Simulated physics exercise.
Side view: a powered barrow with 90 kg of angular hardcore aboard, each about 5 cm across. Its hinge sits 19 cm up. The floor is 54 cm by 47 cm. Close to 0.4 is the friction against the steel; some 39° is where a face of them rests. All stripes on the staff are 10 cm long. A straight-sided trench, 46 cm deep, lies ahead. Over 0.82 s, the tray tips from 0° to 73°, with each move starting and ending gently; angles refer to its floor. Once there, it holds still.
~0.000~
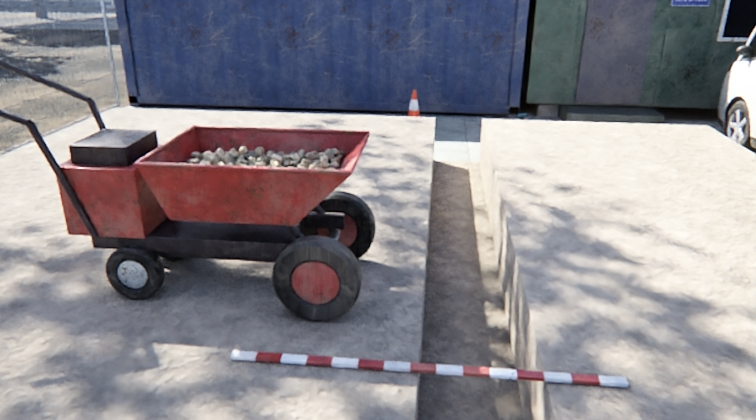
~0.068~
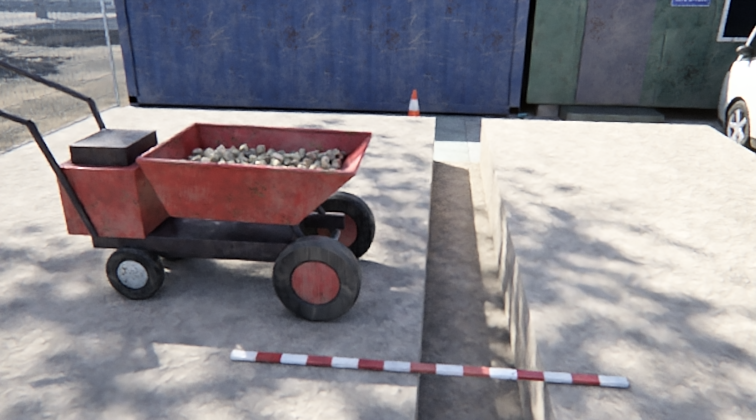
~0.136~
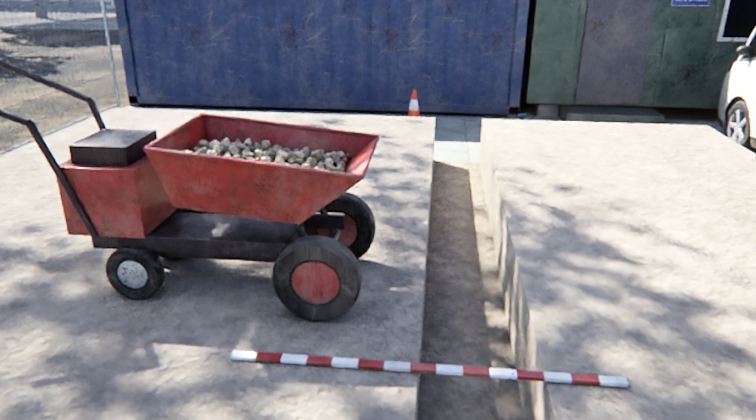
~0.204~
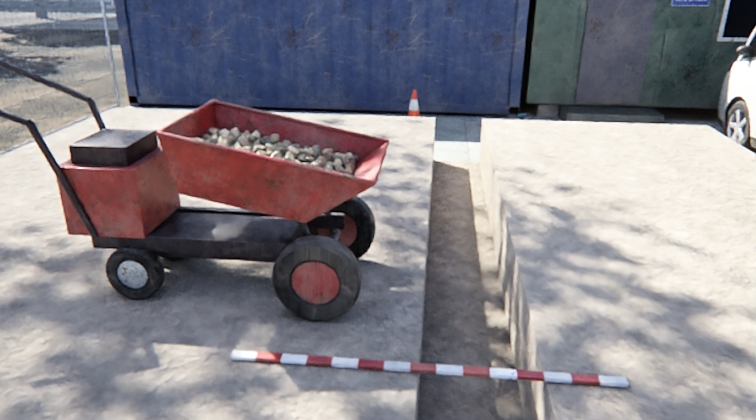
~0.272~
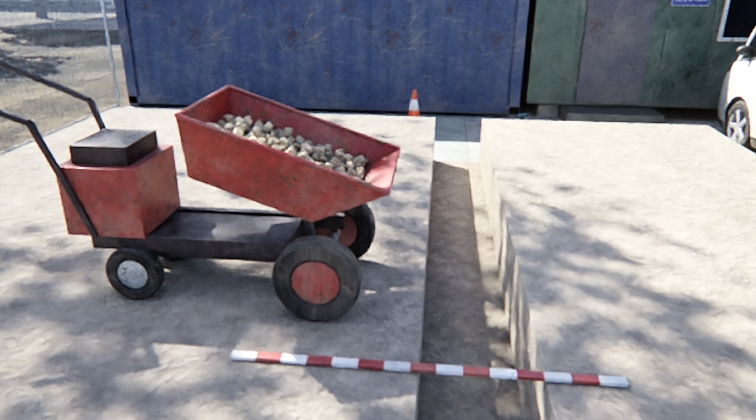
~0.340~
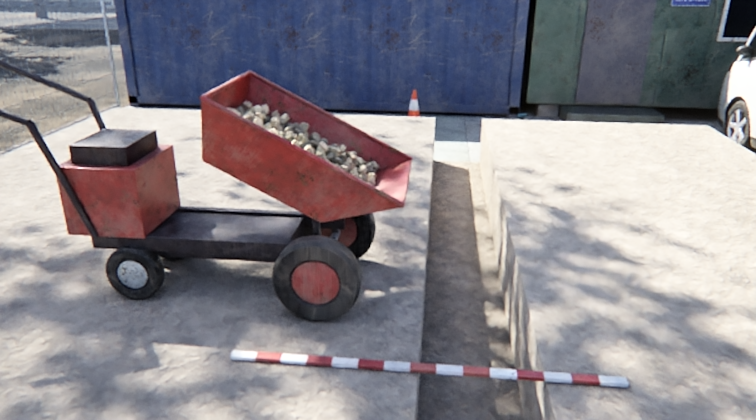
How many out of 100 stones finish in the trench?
About 98 of them.
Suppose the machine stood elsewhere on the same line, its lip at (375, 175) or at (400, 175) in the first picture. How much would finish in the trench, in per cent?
Result: Close to 85 then close to 55 per cent.
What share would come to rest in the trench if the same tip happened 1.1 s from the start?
Probably about 100 in a hundred.
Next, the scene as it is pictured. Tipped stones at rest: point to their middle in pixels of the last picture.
Around (486, 368).
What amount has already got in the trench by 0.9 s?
Something like 35 in a hundred.
After 0.6 s the floor is at 62°; 100 % in the tray; the foremost stones are at (419, 231).
After 0.9 s the floor is at 73°; 66 % in the tray, 34 % in the trench; the foremost stones are at (507, 301).
After 1.3 s the floor is at 73°; 11 % in the tray, 87 % in the trench, 2 % past the trench; the foremost stones are at (590, 302).
After 3.2 s the floor is at 73°; 0 % in the tray, 98 % in the trench, 2 % past the trench; the foremost stones are at (620, 306).
